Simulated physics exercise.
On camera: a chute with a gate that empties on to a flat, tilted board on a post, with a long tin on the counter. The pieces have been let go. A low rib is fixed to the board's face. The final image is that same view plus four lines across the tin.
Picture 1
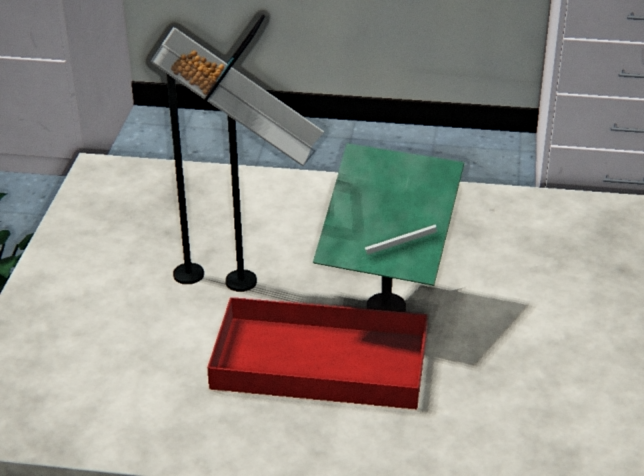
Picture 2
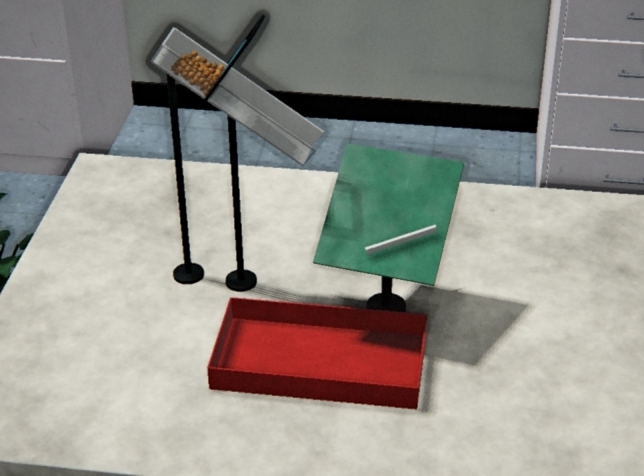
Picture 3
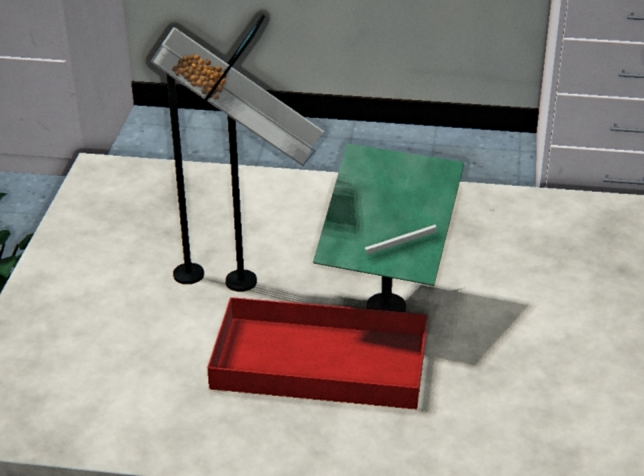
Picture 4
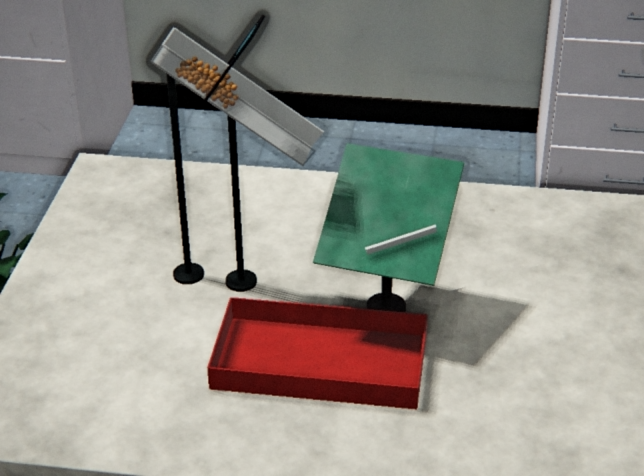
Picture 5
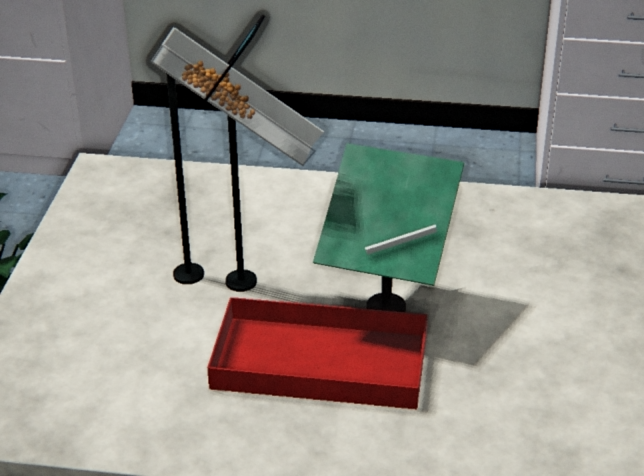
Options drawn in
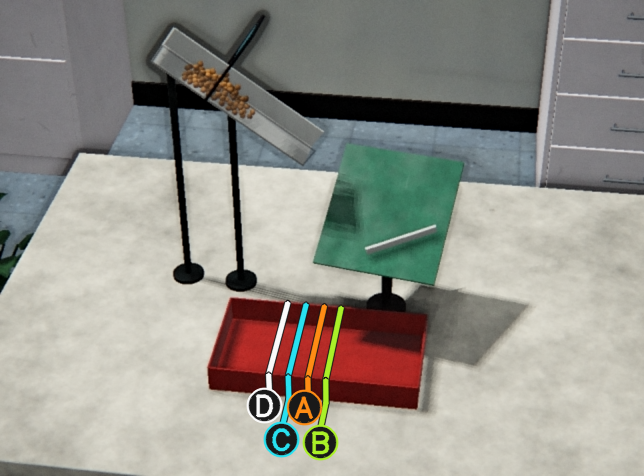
Small orange-brown pieces slide down a tilted metal chute above a green board and red tray.
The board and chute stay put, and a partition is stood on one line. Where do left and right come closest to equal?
The answer is line B.
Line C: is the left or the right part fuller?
More lands on the right.
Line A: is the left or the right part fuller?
Right.
On the marked copy, line A crosses the front rim at (308, 377); line B crosses the front rim at (325, 379); line C crosses the front rim at (288, 375); line D crosses the front rim at (268, 373).
For line A, of what is caught, a small part on the left of the divider, most on the right.
For line B, of what is caught, about two thirds on the left of the divider, about a third on the right.
For line C, of what is caught, a small part on the left of the divider, nearly all on the right.
For line D, of what is caught, none on the left of the divider, all on the right.
